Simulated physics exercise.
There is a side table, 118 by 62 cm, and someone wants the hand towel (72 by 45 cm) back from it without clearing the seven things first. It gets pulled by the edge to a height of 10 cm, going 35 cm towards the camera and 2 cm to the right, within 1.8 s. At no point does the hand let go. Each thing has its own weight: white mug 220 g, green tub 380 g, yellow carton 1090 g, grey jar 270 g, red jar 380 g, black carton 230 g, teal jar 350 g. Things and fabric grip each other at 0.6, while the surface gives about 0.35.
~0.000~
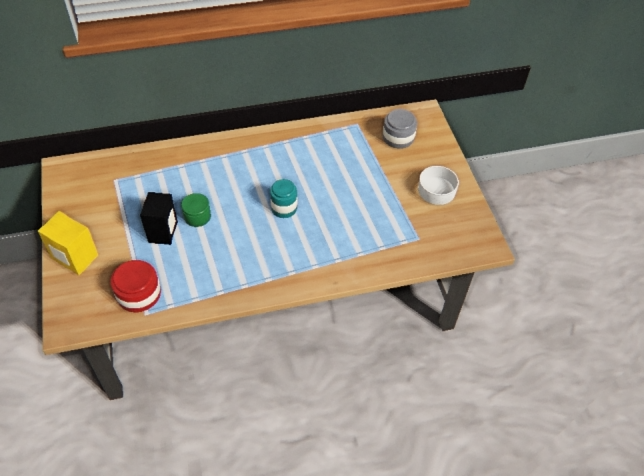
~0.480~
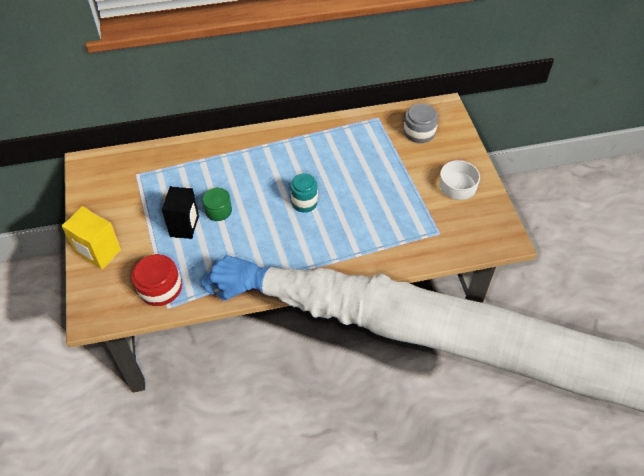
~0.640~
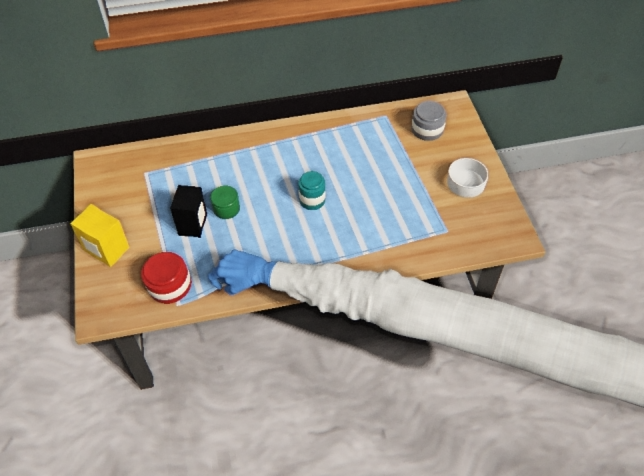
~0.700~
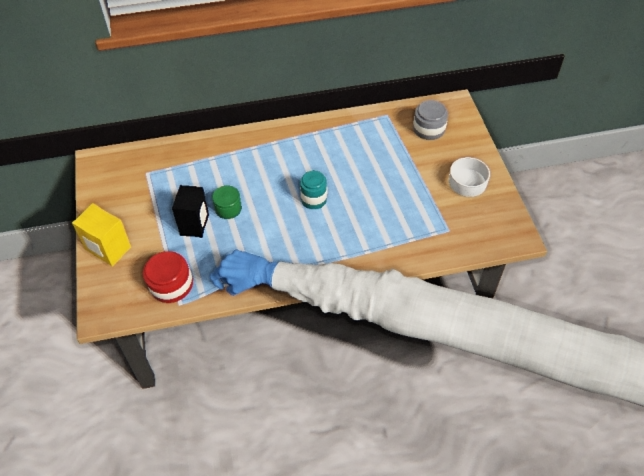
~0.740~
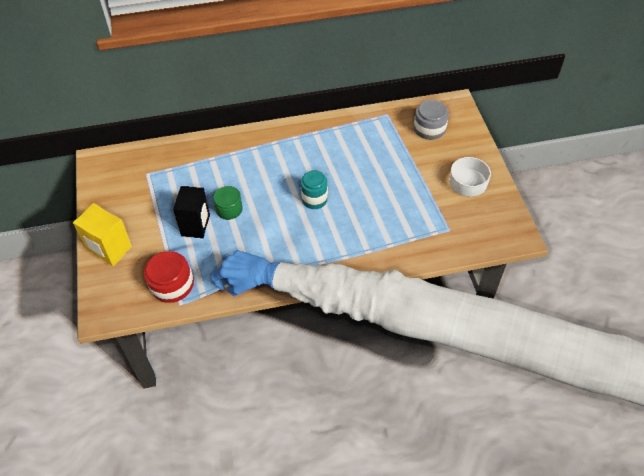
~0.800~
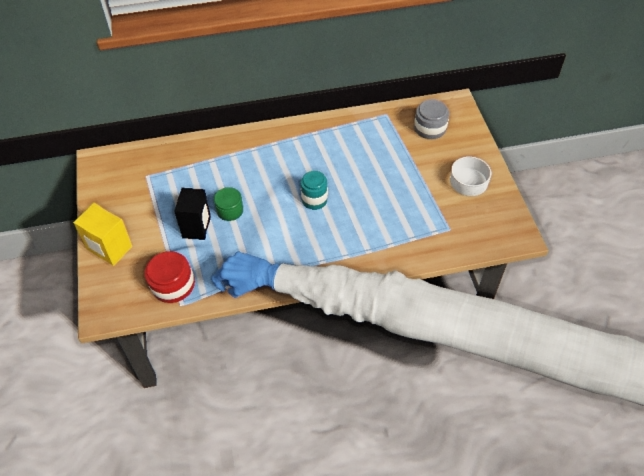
A blue-gloved hand on a long white sleeve comes in from the right and takes the near edge of a striped blue cloth beside the red jar, while the view shifts slightly. After that almost nothing moves, and the jars, cartons and white mug stay standing on the wooden table.
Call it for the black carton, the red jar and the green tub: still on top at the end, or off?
Call: Black carton: Off, red jar: Off, green tub: Off.
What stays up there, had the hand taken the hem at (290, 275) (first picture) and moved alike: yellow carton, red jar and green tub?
Outcome: Yellow carton keeps its place; red jar leaves the top; green tub leaves the top.
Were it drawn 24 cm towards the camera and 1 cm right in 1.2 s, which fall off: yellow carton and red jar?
Outcome: Yellow carton is still there; red jar leaves the top.
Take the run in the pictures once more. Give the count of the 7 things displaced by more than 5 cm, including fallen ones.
That gives 4.
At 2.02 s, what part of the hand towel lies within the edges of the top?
Near 50 in a hundred.
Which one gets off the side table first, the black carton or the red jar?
I'd pick the red one.
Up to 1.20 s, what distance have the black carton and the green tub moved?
For the black carton, 10 centimetres, and for the green tub, 10 centimetres.
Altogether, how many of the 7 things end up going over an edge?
4.
After 1.2 s, 95 % of the hand towel is still over the top; green tub 12 cm off its start, black carton 11 cm off its start, red jar 6 cm off its start.
After 1.6 s, 80 % of the hand towel is still over the top; green tub 27 cm off its start, black carton 23 cm off its start, red jar over the edge.
After 2.0 s, 50 % of the hand towel is still over the top; green tub over the edge, black carton over the edge, red jar over the edge.
After 2.4 s, 0 % of the hand towel is still over the top; black carton over the edge, green tub over the edge, red jar over the edge.
After 4.0 s, 0 % of the hand towel is still over the top; black carton over the edge, green tub over the edge, red jar over the edge, teal jar over the edge.
